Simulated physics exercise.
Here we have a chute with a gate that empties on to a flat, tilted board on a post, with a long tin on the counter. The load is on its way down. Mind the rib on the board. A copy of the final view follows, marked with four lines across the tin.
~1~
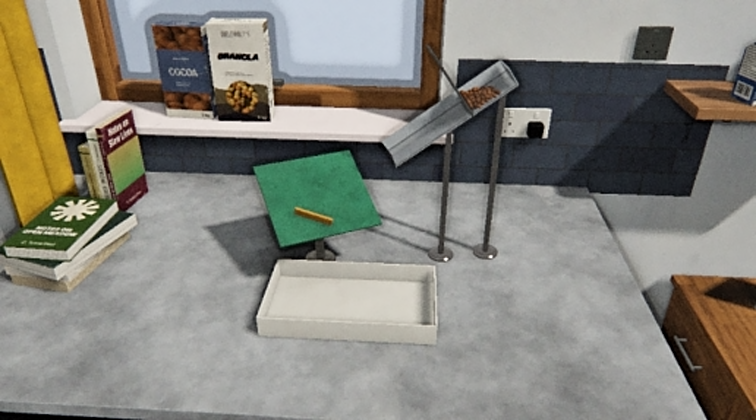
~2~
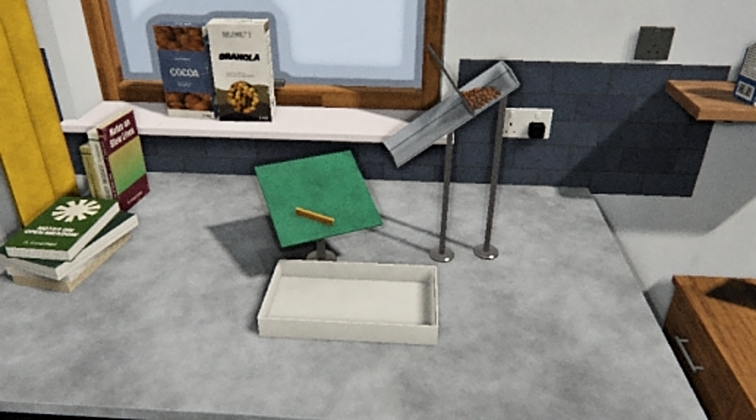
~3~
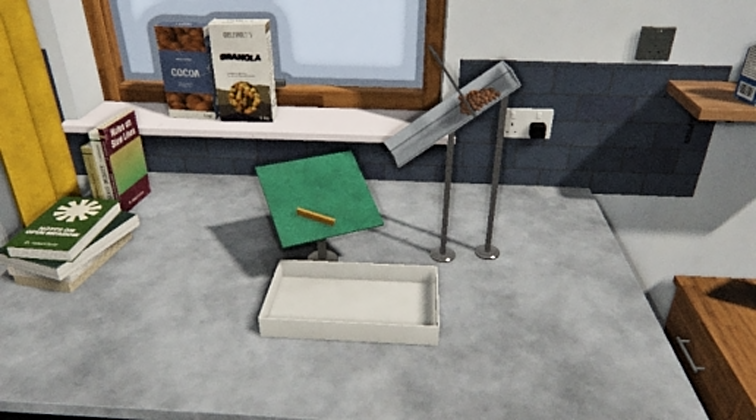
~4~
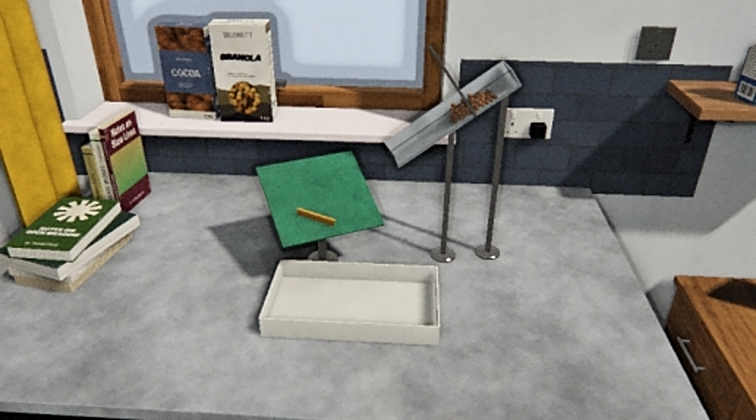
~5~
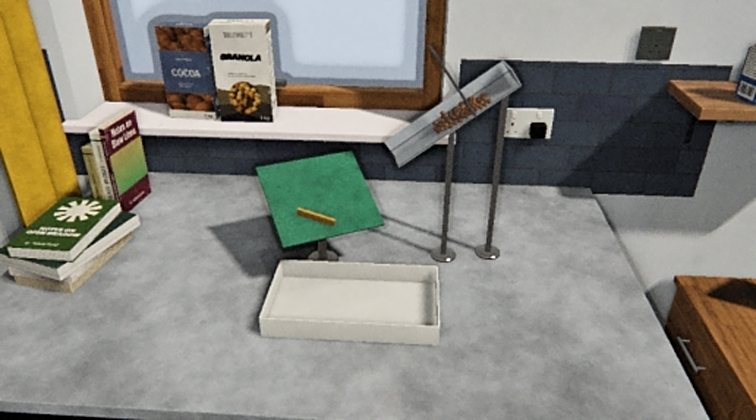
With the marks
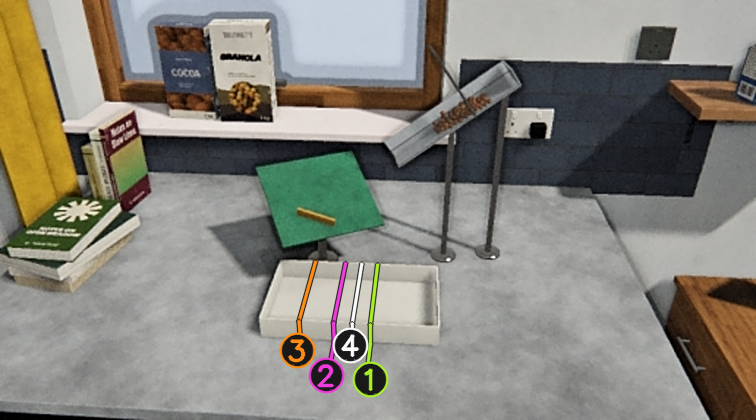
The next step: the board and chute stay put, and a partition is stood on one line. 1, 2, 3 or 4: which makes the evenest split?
4 works best here.
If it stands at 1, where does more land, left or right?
Left.
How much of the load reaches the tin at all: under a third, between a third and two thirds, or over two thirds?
About that: Over two thirds.
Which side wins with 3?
The right side.
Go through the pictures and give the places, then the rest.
In the first frame, load behind the gate near (474, 97), cereal balls; lip of the chute near (394, 161), sloping gently.
In the second frame, middle of the board near (318, 195), tilted gently; middle of its low edge near (334, 235); of its high edge near (304, 158).
In the third frame, front corners of the tin near (259, 318) and (439, 327), empty; front of the load near (462, 111).
In the fourth frame, middle of the load near (470, 102); its front near (452, 121), close to a quarter of the way to the lip; rib from (298, 209) to (335, 220).
In the fifth frame, middle of the load near (461, 109); its front near (436, 129), close to half of the way to the lip.
On the marked copy, line 1 crosses the front rim at (370, 323); line 2 crosses the front rim at (333, 322); line 3 crosses the front rim at (299, 320); line 4 crosses the front rim at (352, 323).
For line 1, of what is caught, the bulk on the left of the divider, close to a quarter on the right.
For line 2, of what is caught, a small share on the left of the divider, the bulk on the right.
For line 3, of what is caught, only a few on the left of the divider, all but a few on the right.
For line 4, of what is caught, close to half on the left of the divider, close to half on the right.
